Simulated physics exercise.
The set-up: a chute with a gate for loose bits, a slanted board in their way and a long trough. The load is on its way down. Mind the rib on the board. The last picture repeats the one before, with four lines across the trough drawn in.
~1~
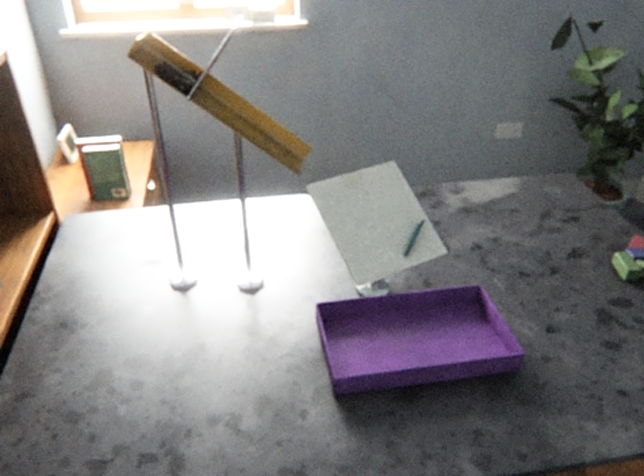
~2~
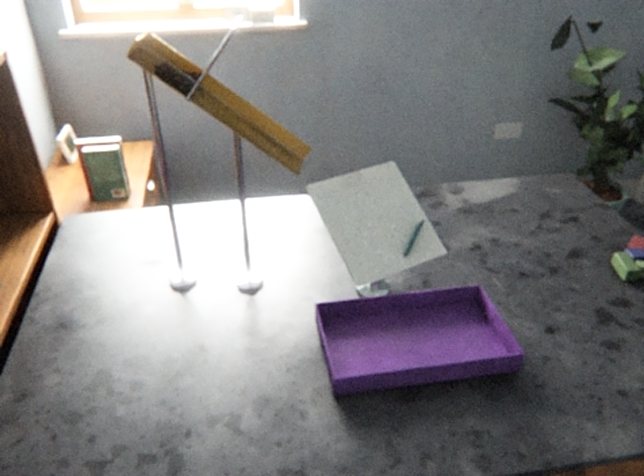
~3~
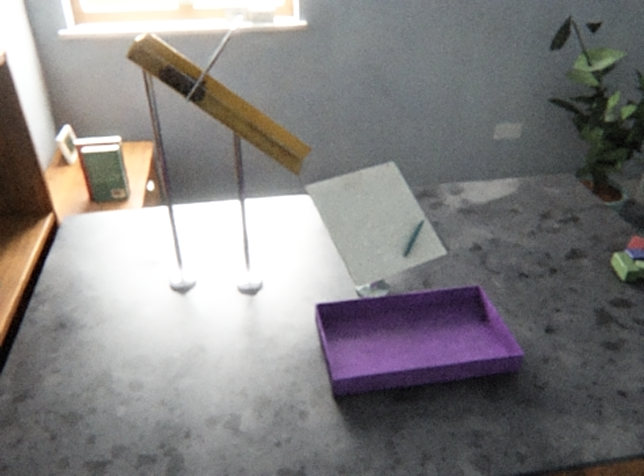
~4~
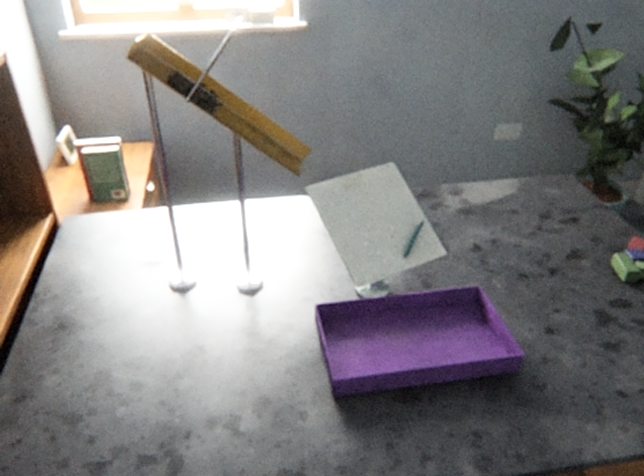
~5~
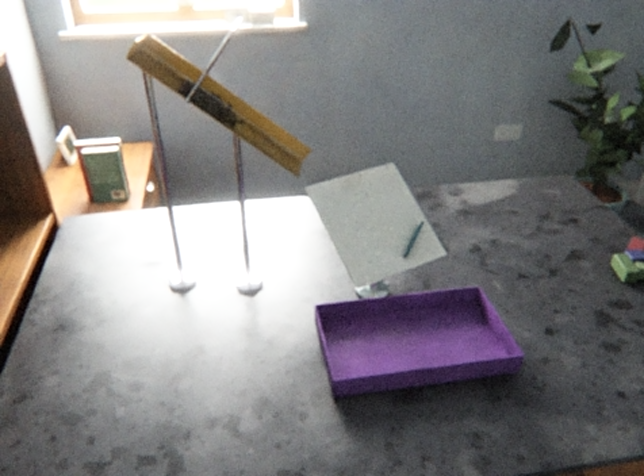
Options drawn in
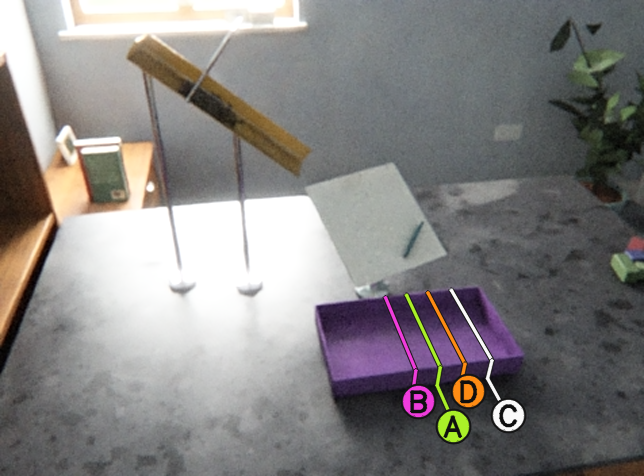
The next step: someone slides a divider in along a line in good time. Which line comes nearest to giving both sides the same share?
Choose A.
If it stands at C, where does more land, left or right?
Left.
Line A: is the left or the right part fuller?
More lands on the left.
On the marked copy, line A crosses the front rim at (439, 366); line B crosses the front rim at (415, 369); line C crosses the front rim at (491, 359); line D crosses the front rim at (464, 363).
If A is chosen, of what is caught, close to two thirds on the left of the divider, close to a quarter on the right.
If B is chosen, of what is caught, a small share on the left of the divider, all but a few on the right.
If C is chosen, of what is caught, the whole lot on the left of the divider, none at all on the right.
If D is chosen, of what is caught, all but a few on the left of the divider, only a few on the right.
